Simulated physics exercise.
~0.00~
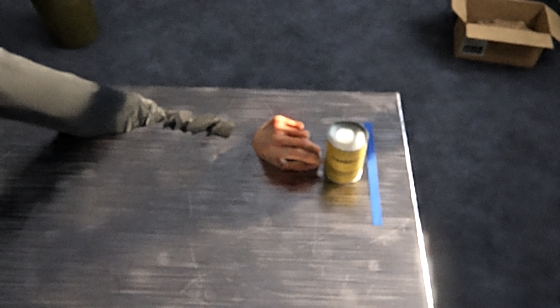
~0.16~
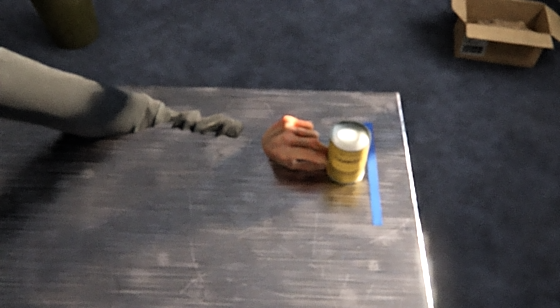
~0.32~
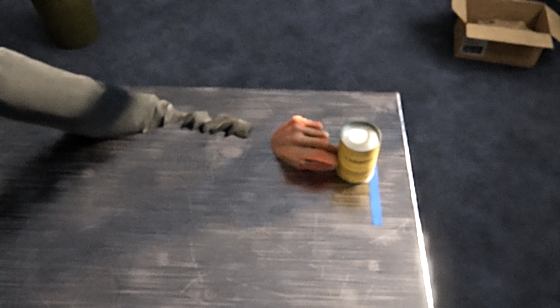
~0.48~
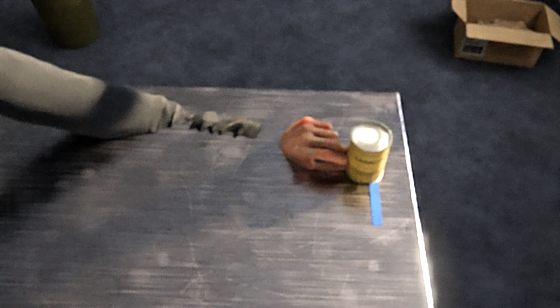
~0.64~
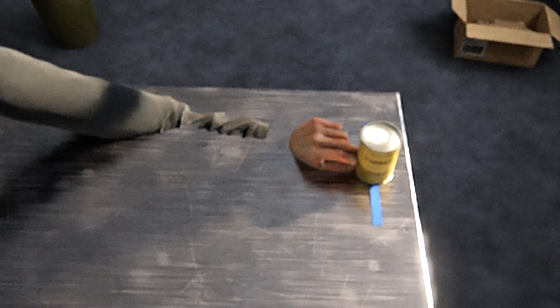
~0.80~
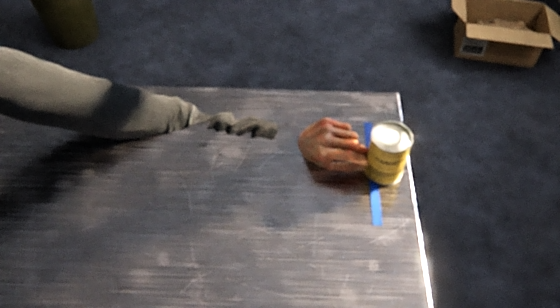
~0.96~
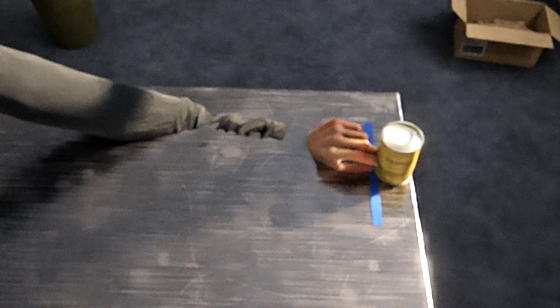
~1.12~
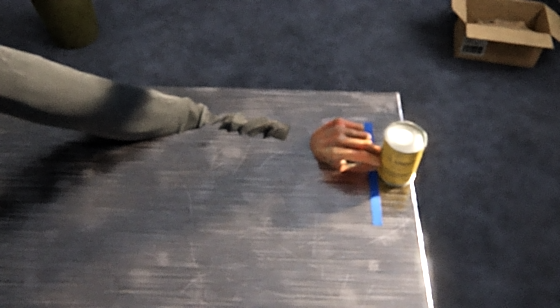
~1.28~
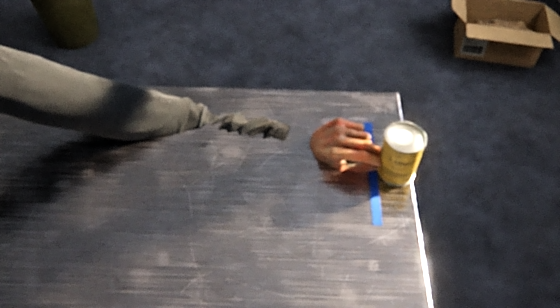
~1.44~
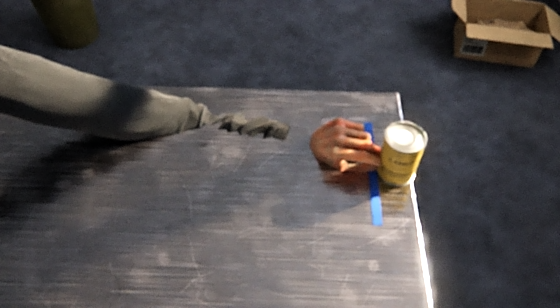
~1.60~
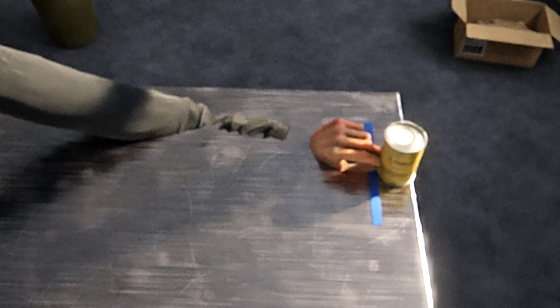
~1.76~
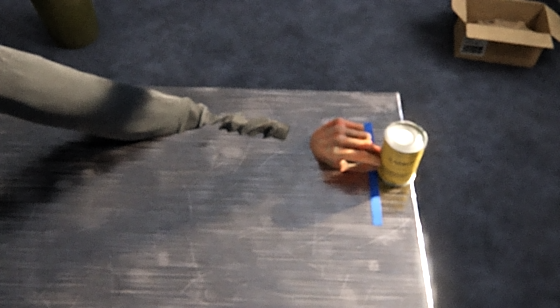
Yellow tin sliding right across a dark tabletop, pushed by a hand past blue tape and stopping upright at the edge.
